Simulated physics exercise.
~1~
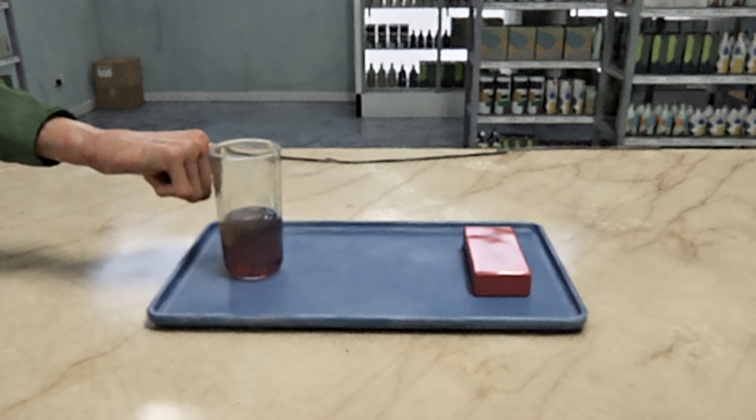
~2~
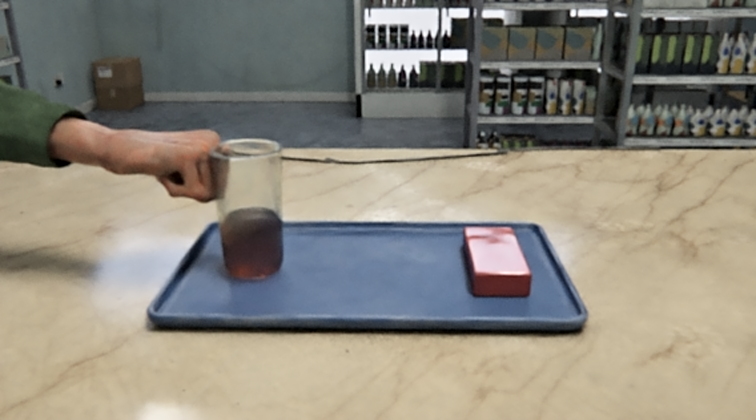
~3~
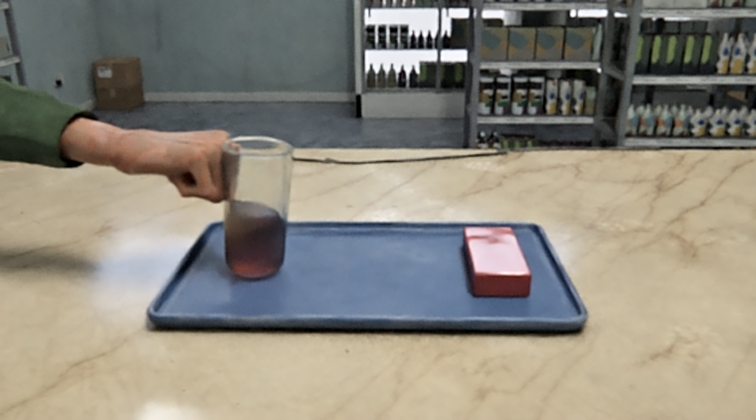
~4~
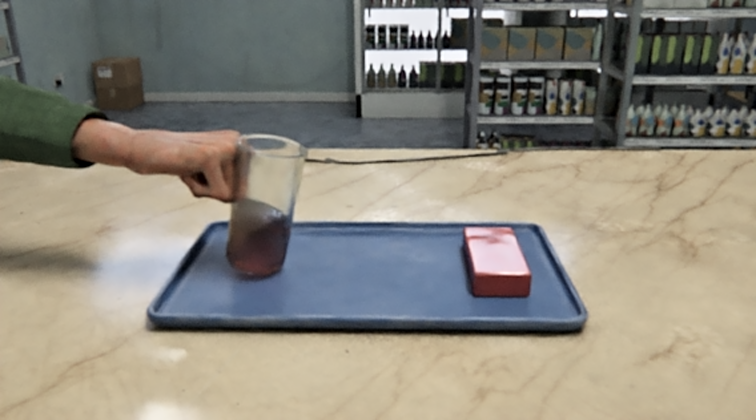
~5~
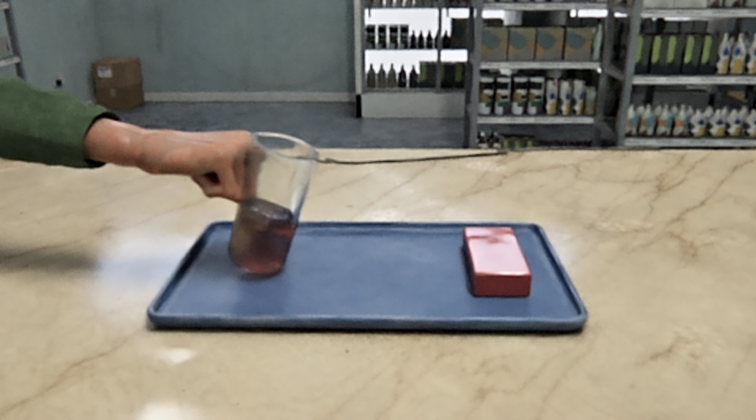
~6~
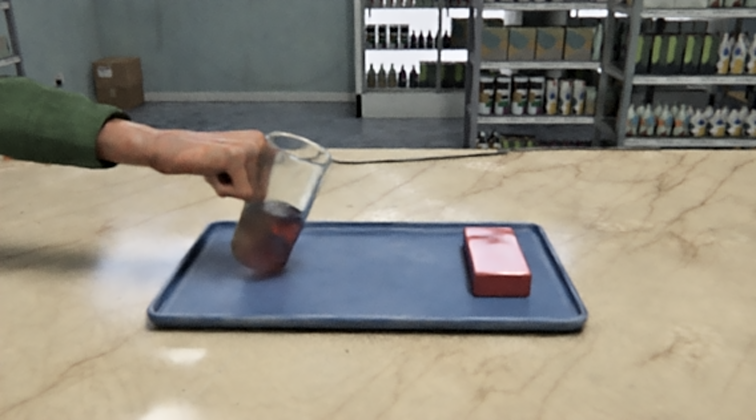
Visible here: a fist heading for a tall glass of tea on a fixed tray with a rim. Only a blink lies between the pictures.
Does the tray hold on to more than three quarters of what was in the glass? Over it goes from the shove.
Tray holds over three quarters.
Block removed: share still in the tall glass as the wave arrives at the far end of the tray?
55 %, roughly.
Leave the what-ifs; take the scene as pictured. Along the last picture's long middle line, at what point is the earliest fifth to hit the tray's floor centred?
(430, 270).
A moment on, the tall glass is falling and 100 per cent is in the glass, 0 on the tray and 0 above or beyond its rim.
Next, the tall glass lies on its side and 97 per cent is in the glass, 1 on the tray and 2 above or beyond its rim.
Then the tall glass lies on its side and 54 per cent is in the glass, 29 on the tray and 17 above or beyond its rim.
Later the tall glass lies on its side and 28 per cent is in the glass, 61 on the tray and 11 above or beyond its rim.
At rest 90 per cent is held by tray and glass, 10 is off the tray.
